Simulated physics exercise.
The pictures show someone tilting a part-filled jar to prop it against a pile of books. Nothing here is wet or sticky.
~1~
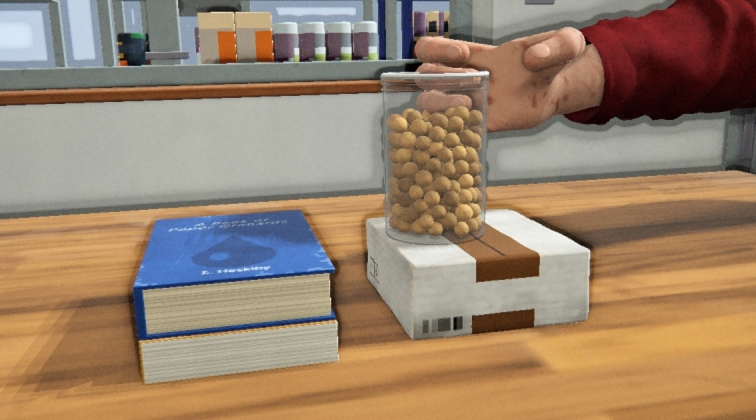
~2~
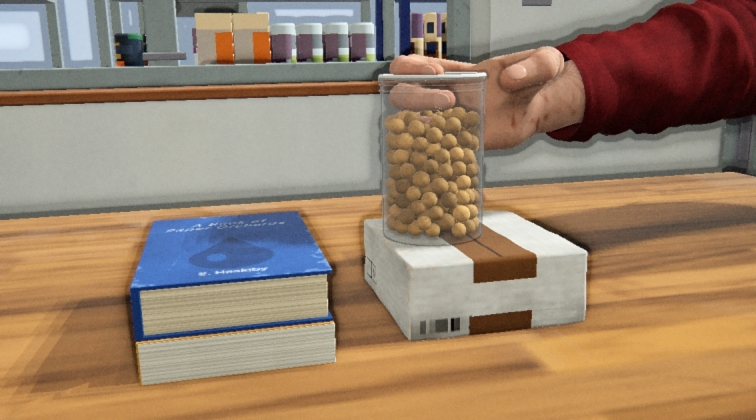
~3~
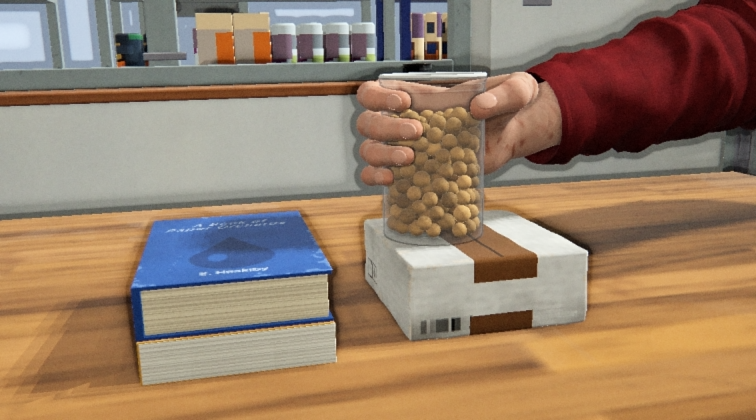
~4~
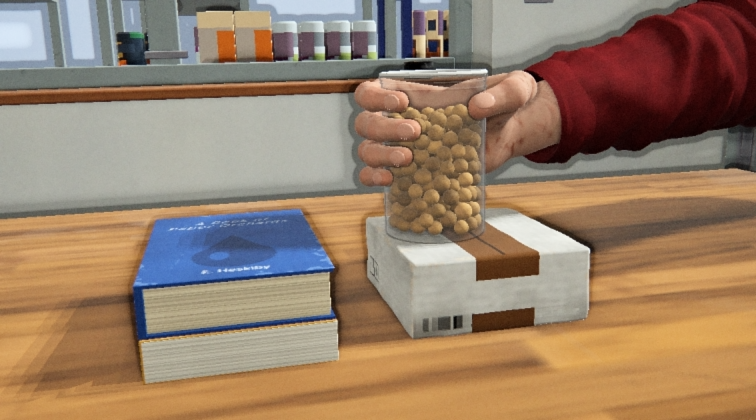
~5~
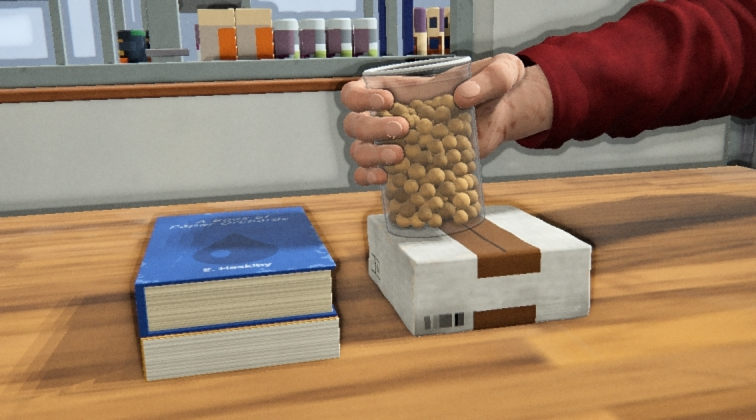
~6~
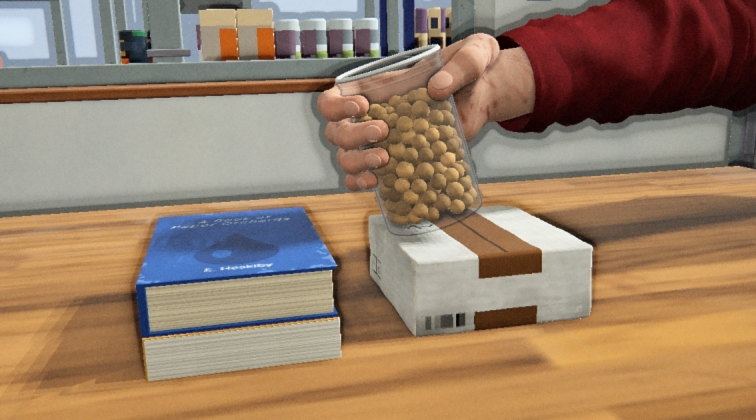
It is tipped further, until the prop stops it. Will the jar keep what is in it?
What is in the jar spills over the rim.
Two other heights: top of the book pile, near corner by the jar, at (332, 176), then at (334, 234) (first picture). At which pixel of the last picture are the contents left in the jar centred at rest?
At about (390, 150), and at (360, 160).
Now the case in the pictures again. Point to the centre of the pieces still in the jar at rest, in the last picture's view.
Roughly at (333, 190).
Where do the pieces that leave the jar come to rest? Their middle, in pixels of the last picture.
Near (185, 234).
Then, 0.30 s on from there, the jar leans 35°; everything is still inside.
Then, 0.69 s on from there, the jar leans 59°; everything is still inside.
Then, 1.10 s on from there, the jar leans 81°; everything is still inside.
In the end, the jar rests on the book pile at 82°; a small part of the round wooden beads out of it.
